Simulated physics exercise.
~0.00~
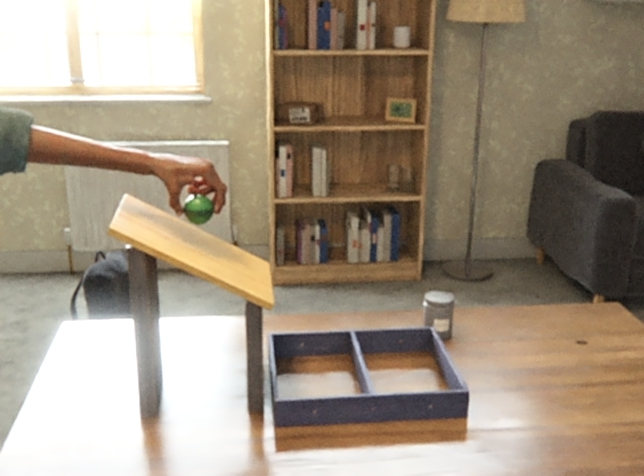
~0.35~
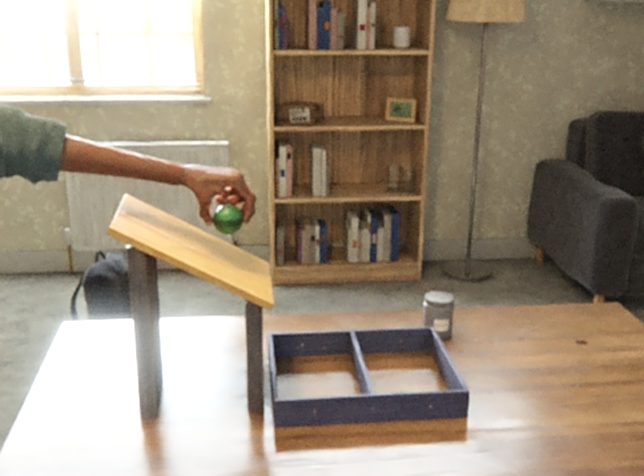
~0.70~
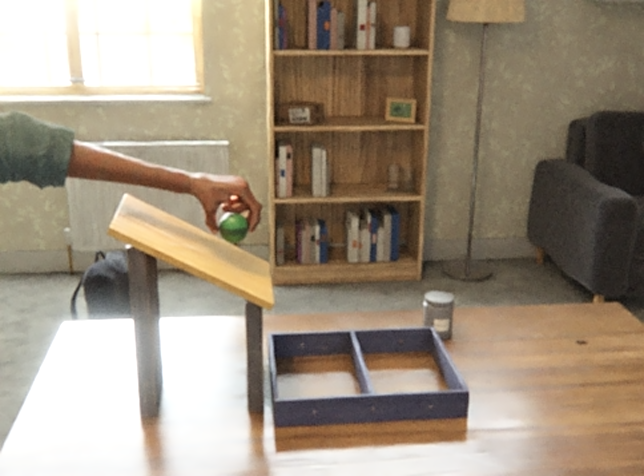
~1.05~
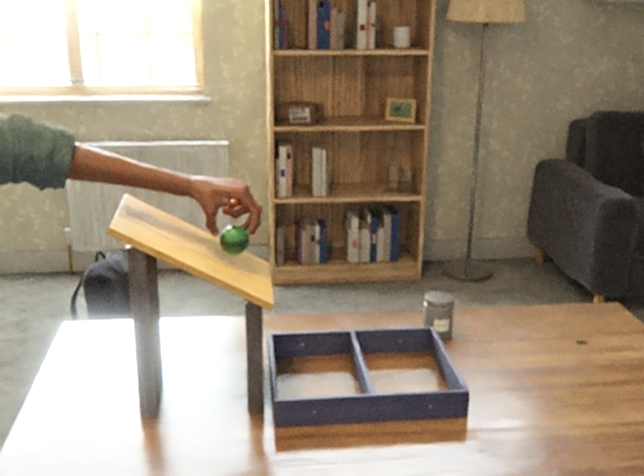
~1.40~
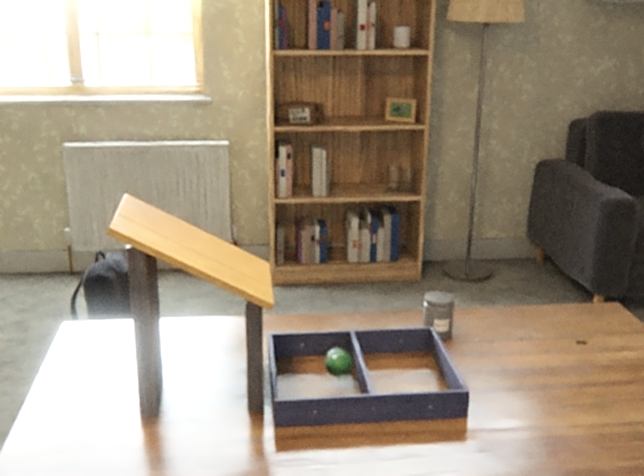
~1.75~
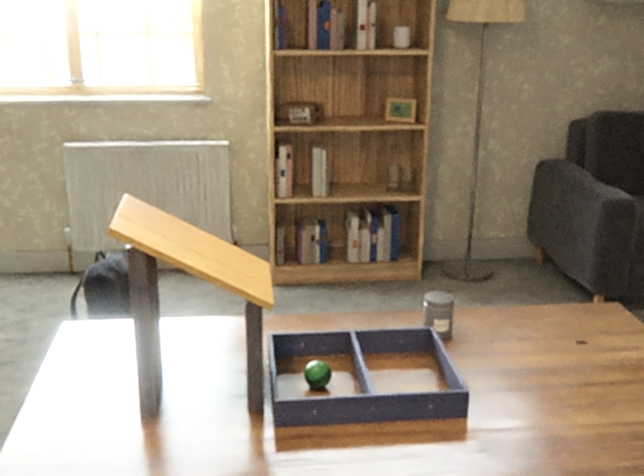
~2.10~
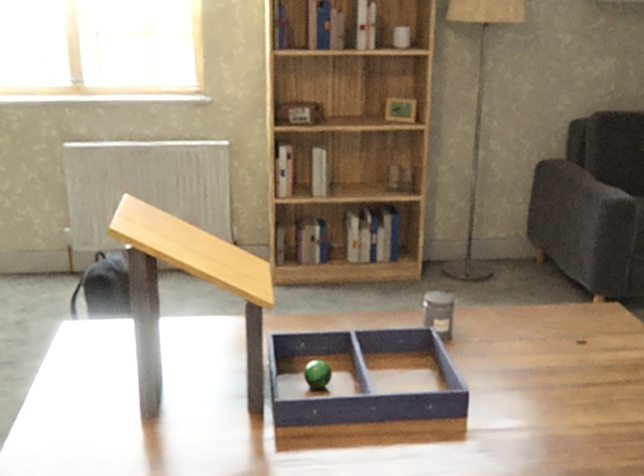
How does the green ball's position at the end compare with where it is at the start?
At the start the green ball is held by a hand above the slanted board. At the end it rests lower and to the right, in the tray's bay next to the board.
